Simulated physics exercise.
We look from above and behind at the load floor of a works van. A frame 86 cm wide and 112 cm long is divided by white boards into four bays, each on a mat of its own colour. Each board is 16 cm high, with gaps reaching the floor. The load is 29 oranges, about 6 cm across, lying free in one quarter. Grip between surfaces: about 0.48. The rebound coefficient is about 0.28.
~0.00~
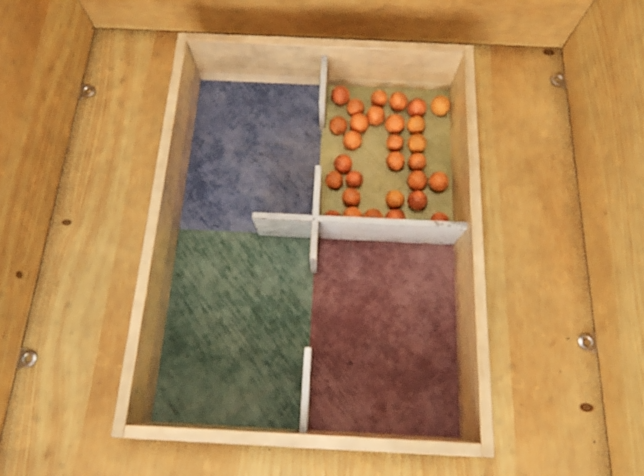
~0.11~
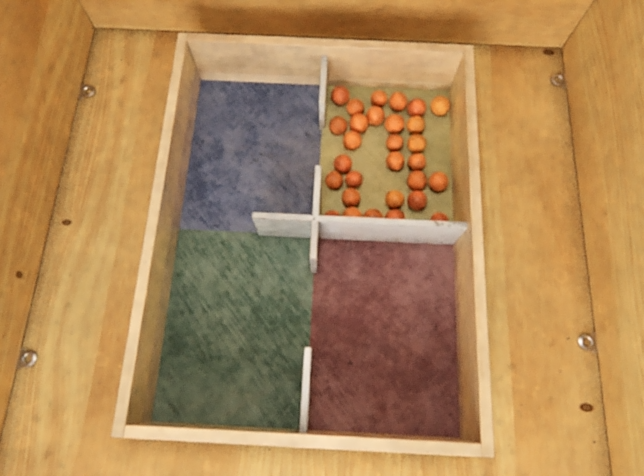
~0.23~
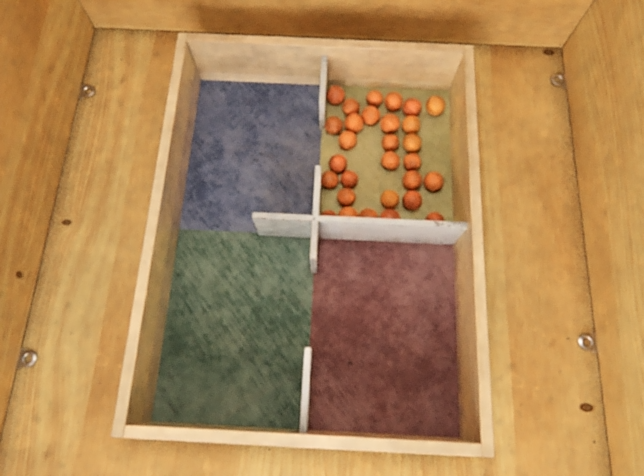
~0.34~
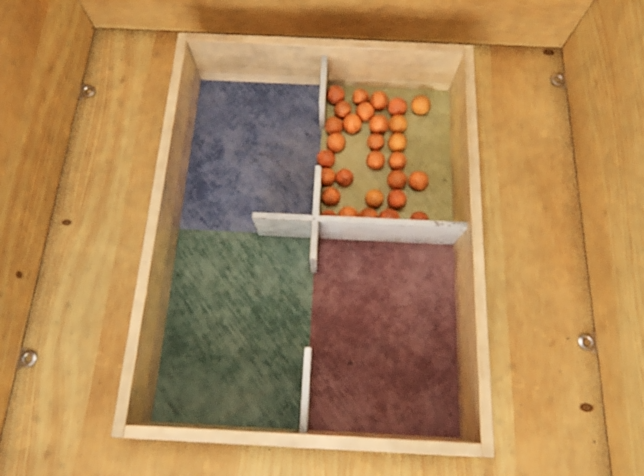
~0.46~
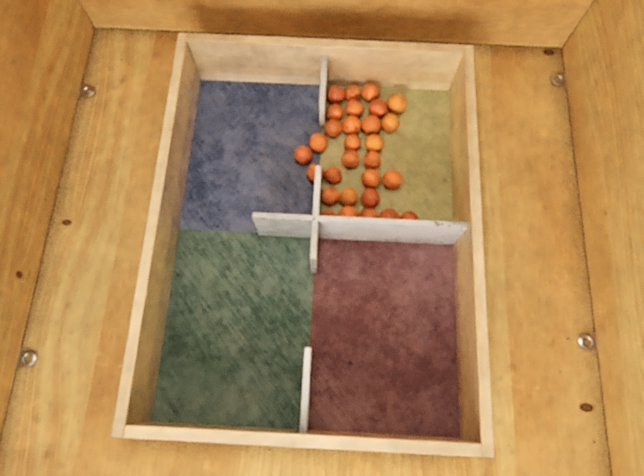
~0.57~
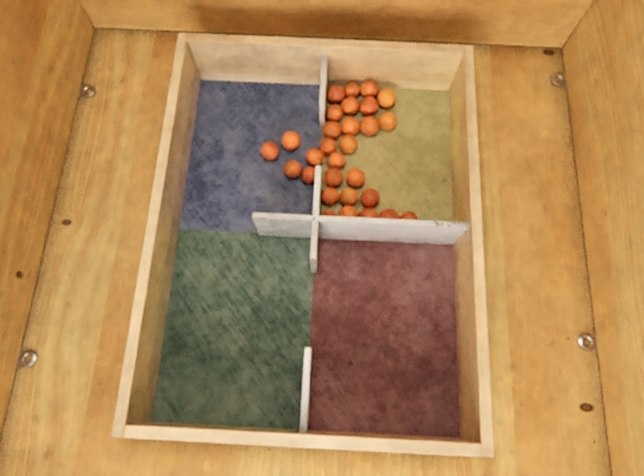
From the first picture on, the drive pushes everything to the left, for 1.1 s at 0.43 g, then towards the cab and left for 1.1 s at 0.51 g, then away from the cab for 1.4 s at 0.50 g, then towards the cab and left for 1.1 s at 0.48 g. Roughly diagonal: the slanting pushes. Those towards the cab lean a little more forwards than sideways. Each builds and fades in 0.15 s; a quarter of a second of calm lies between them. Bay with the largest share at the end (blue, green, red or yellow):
Blue bay.
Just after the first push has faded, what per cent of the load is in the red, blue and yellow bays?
Per cent by bay - red: 0, blue: 40, yellow: 50.
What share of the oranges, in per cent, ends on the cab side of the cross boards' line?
Share: About 100 in a hundred.
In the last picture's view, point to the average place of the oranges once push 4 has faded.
Looking at the last picture, it comes out around (251, 128).
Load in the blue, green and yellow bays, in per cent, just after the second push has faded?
Well, you'd find blue at 70, green at 0 and yellow at 30 per cent.
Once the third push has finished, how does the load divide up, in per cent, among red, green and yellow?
Red 0, green 60, yellow 30 %.
After push 1 (1.34 s), 13 in the blue bay, 1 in the green bay and 15 in the yellow bay.
After push 2 (2.69 s), 19 in the blue bay and 10 in the yellow bay.
After push 3 (4.34 s), 1 in the blue bay, 18 in the green bay and 10 in the yellow bay.
After push 4 (5.69 s), 22 in the blue bay, 1 in the green bay and 6 in the yellow bay.
Final count (at 6.40 s), 22 in the blue bay, 1 in the green bay and 6 in the yellow bay.
